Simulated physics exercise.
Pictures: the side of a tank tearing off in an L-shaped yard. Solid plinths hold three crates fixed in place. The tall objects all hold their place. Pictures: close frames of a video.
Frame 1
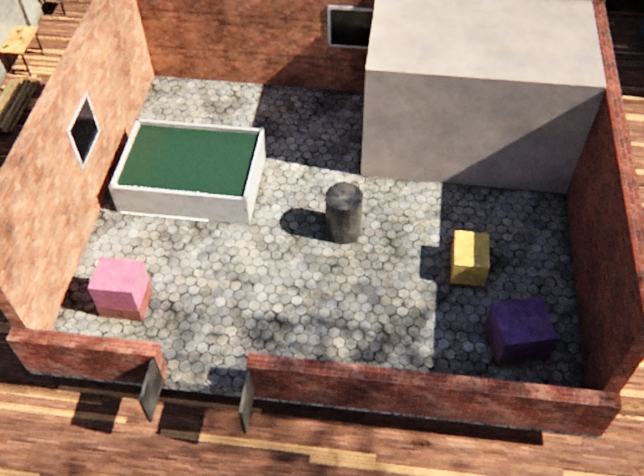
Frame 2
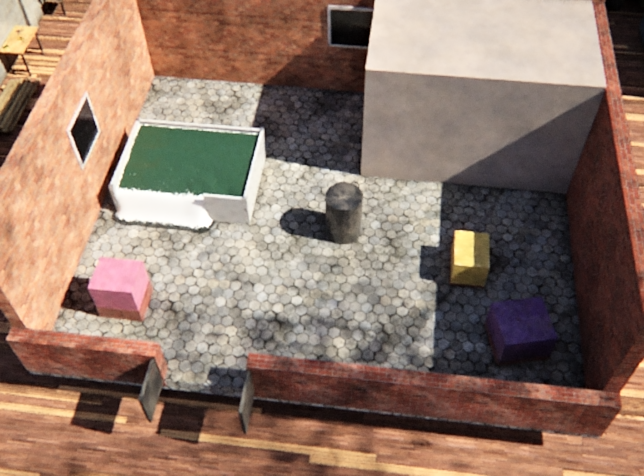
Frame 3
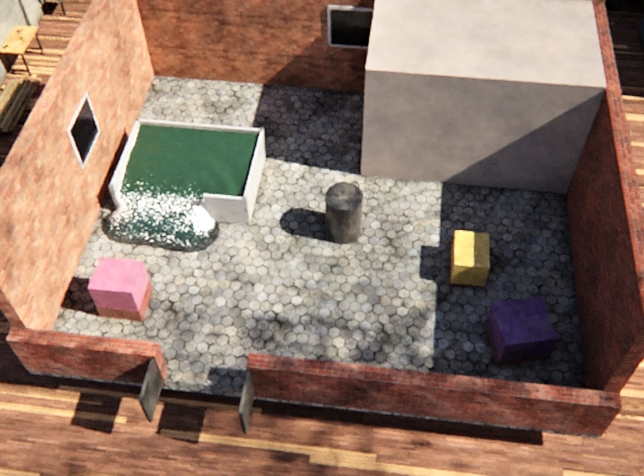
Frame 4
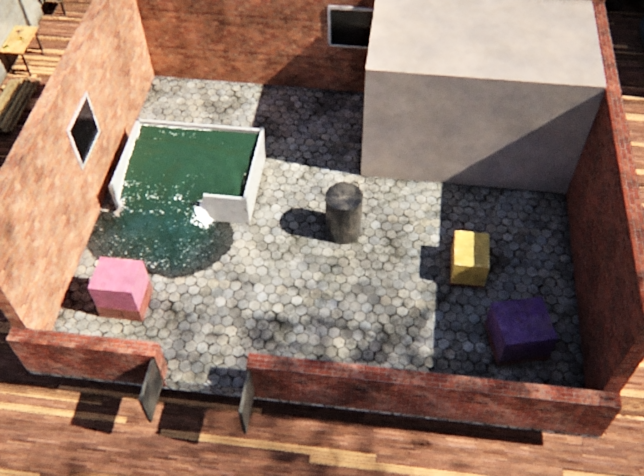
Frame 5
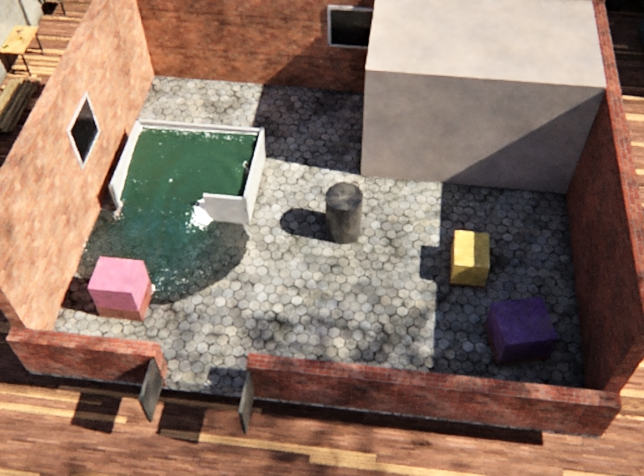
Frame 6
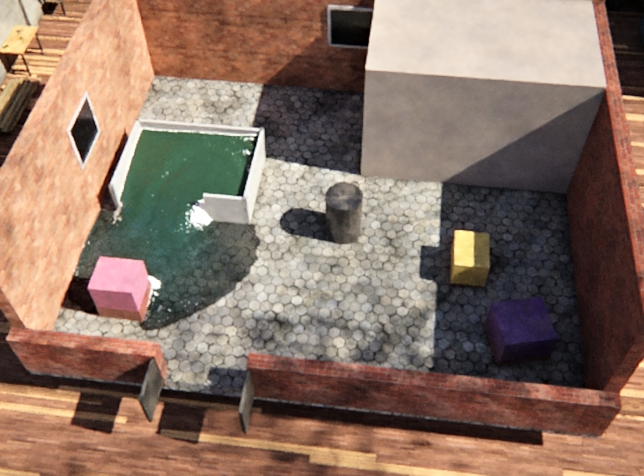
Green water pouring from the broken front of a white-walled tank, spreading across a paved walled yard and reaching a pink block.
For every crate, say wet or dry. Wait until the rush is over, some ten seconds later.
The pink crate doesn't remain clear of the water all along; the yellow crate doesn't remain clear of the water all along; the purple crate doesn't remain clear of the water all along.
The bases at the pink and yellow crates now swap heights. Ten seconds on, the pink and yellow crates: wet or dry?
With the swap, pink crate is flooded while yellow crate avoids the flood.
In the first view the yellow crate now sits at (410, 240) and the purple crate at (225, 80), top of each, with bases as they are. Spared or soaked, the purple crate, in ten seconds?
As far as I can tell, the purple crate is not reached.
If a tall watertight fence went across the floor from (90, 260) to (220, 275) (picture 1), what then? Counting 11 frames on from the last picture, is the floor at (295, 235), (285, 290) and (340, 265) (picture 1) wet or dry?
As listed: Awash, flooded, wet.
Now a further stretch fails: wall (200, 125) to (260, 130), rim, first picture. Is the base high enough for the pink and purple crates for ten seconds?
First, the pink crate is not reached; second, the purple crate is not reached.
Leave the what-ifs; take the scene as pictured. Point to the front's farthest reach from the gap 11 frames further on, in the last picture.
Pixel estimate: (306, 382).
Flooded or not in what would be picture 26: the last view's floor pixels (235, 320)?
Answer: Flooding.
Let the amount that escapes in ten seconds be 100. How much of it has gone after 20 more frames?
Share gone: About 50 %.
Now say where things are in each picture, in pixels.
The first frame shows still water in the tank at (190, 160).
In the second frame, the front is at (209, 224), out from the gap at (163, 207).
In the third frame, the front is at (107, 227), out from the gap at (163, 208).
In the fourth frame, water pours out at (163, 208) and has run to (209, 262).
In the fifth frame, the front is at (156, 300), out from the gap at (163, 208).
In the sixth frame, the front is at (155, 325), out from the gap at (163, 208).
A moment on, water covers 20 % of the floor; the pink crate water round its plinth, the yellow crate not reached, the purple crate not reached.
Next, water covers 20 % of the floor; the pink crate water round its plinth, the yellow crate not reached, the purple crate not reached.
Then, water covers 35 % of the floor; the pink crate water round its plinth, the yellow crate not reached, the purple crate not reached.
Later, water covers 60 % of the floor; the pink crate water round its plinth, the yellow crate water round its plinth, the purple crate water round its plinth.
In the end, water covers 75 % of the floor; the pink crate was topped, the yellow crate was topped, the purple crate was topped.
